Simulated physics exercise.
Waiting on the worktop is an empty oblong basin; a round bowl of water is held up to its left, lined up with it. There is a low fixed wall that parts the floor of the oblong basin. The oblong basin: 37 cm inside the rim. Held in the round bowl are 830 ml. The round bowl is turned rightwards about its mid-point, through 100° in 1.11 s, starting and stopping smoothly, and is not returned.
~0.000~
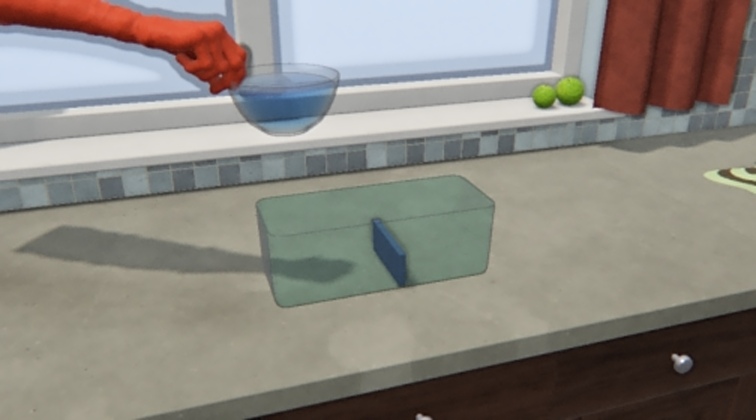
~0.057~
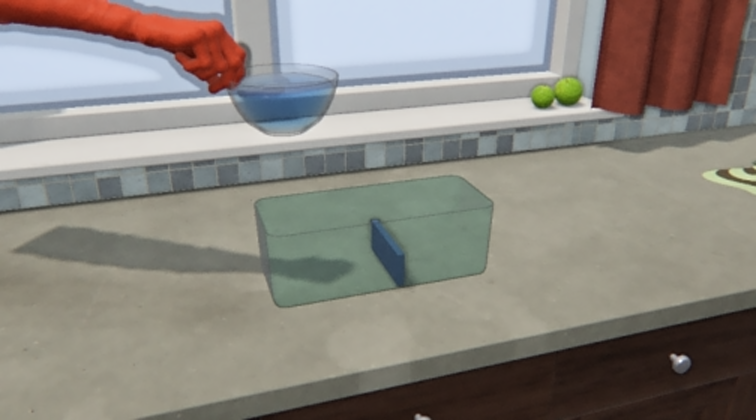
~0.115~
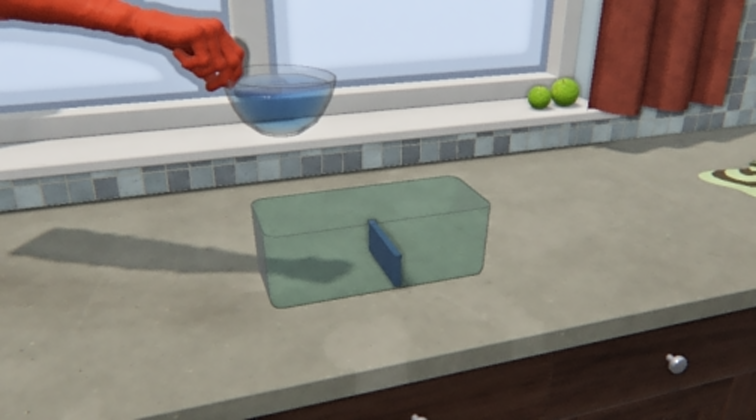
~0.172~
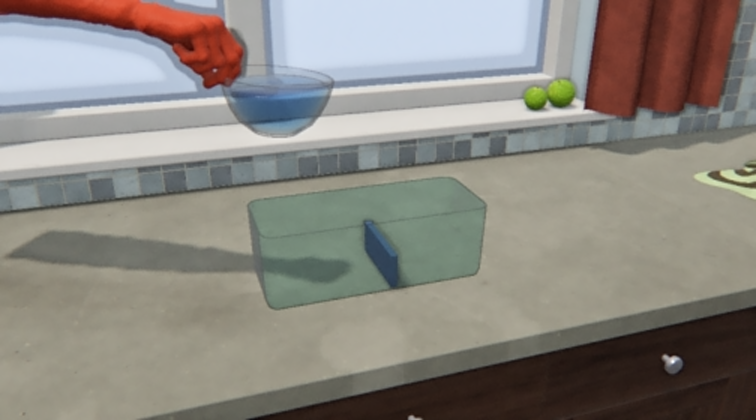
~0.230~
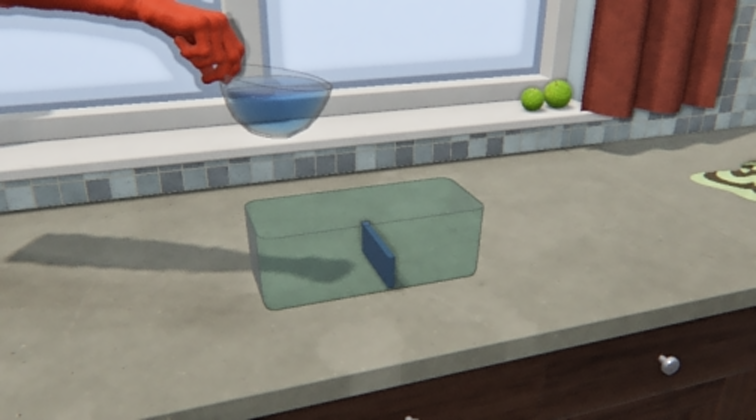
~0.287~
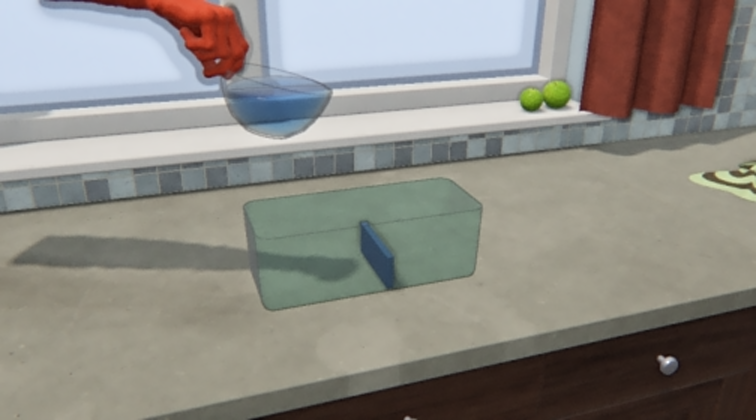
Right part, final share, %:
51 %.
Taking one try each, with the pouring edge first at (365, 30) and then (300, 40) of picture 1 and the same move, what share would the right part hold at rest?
Roughly 90 per cent the first time and 5 per cent the second.
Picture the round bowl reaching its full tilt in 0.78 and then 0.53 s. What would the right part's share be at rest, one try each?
40 and 30 %.
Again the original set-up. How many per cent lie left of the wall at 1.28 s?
Near 48 in a hundred.
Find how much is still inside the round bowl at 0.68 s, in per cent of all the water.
Close to 40 percent of the liquid remains at that time.
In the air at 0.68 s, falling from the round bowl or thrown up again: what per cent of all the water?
38 %.
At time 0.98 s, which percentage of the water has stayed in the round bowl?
2 %.
After 0.68 s the tilt is 68° and 40 per cent is still to pour, 7 is left of the wall and 14 right of it.
After 0.98 s the tilt is 96° and 2 per cent is still to pour, 39 is left of the wall and 50 right of it.
After 1.28 s the tilt is 100° and 0 per cent is still to pour, 48 is left of the wall and 50 right of it.
After 1.61 s the tilt is 100° and 0 per cent is still to pour, 48 is left of the wall and 51 right of it.
In the end 48 per cent lies left of the wall, 51 right of it and 1 outside.
